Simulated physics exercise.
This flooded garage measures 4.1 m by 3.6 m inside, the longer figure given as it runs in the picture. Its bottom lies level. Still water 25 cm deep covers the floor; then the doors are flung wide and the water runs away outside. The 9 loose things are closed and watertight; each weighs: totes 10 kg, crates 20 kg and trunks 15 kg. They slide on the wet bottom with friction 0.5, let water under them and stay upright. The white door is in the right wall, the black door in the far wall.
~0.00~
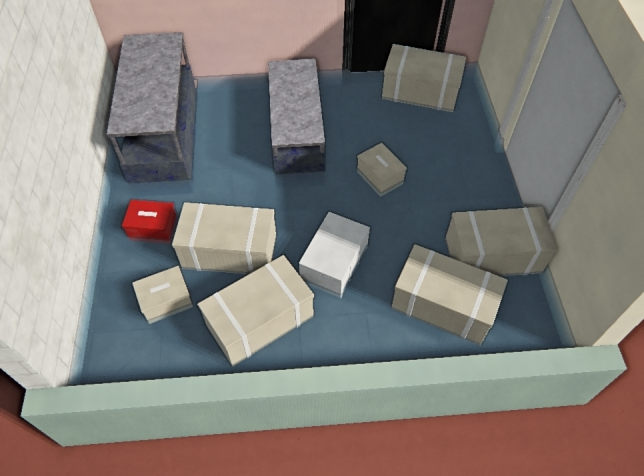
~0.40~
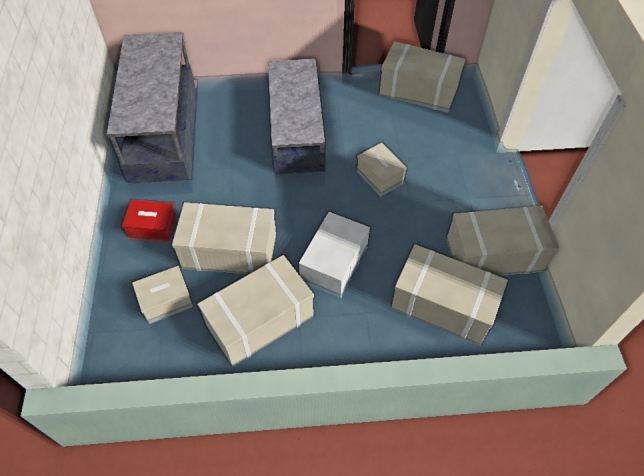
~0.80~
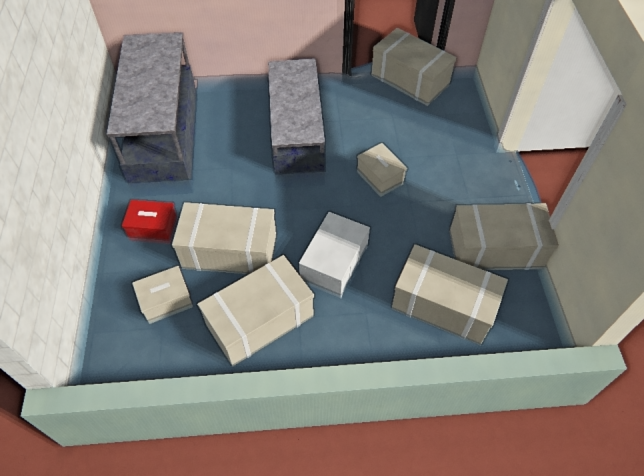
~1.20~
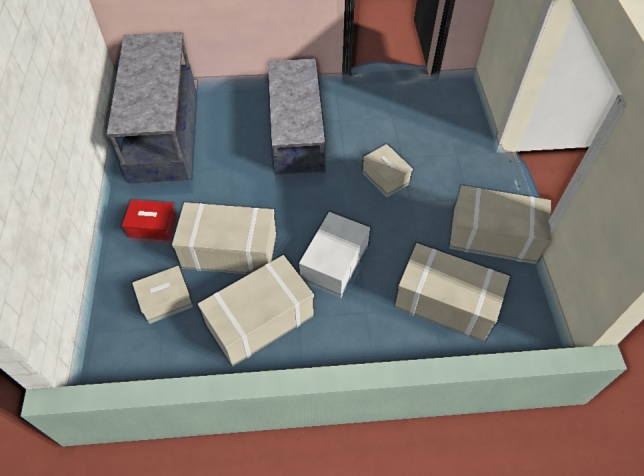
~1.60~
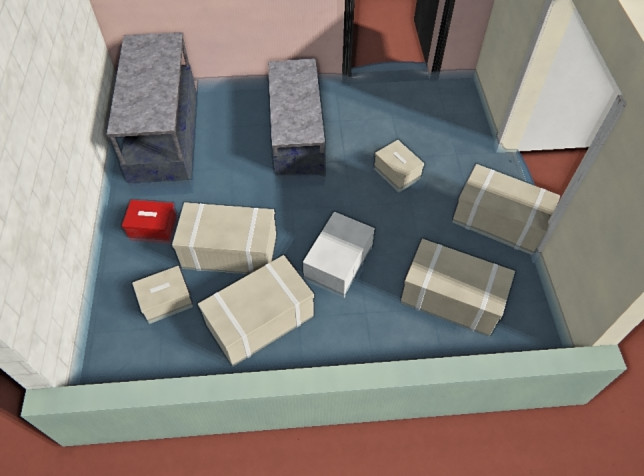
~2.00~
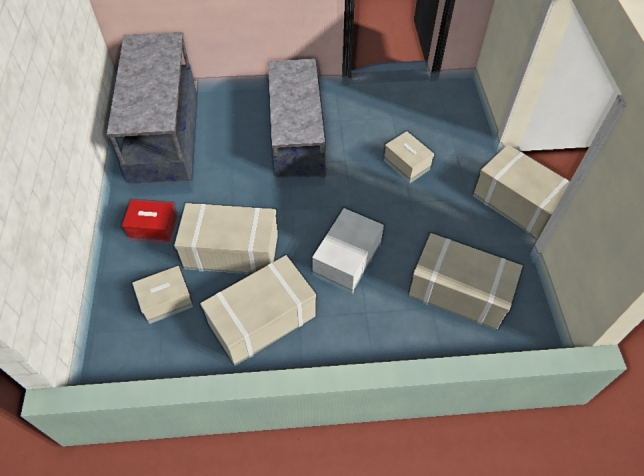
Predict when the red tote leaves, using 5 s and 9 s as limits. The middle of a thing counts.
Expect it after the second time or never.
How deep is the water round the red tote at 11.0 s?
Roughly 10 cm.
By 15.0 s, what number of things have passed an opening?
I count 7.
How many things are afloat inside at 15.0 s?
At that moment 0.
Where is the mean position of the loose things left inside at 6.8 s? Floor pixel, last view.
At about (362, 217).
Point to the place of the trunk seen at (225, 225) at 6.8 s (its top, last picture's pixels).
Around (422, 181).
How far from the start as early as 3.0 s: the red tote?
About 10 cm.
After 3.0 s the red tote is near (161, 213), 0.1 m from its start, afloat; 2 of 9 are out; 7 afloat.
After 6.8 s the red tote is near (266, 223), 1.1 m from its start, afloat; 4 of 9 are out; 4 afloat.
After 11.0 s the red tote is near (361, 197), 2.0 m from its start, afloat; 6 of 9 are out; 3 afloat.
After 15.0 s the red tote is near (437, 164), 2.8 m from its start, aground; 7 of 9 are out; 0 afloat.
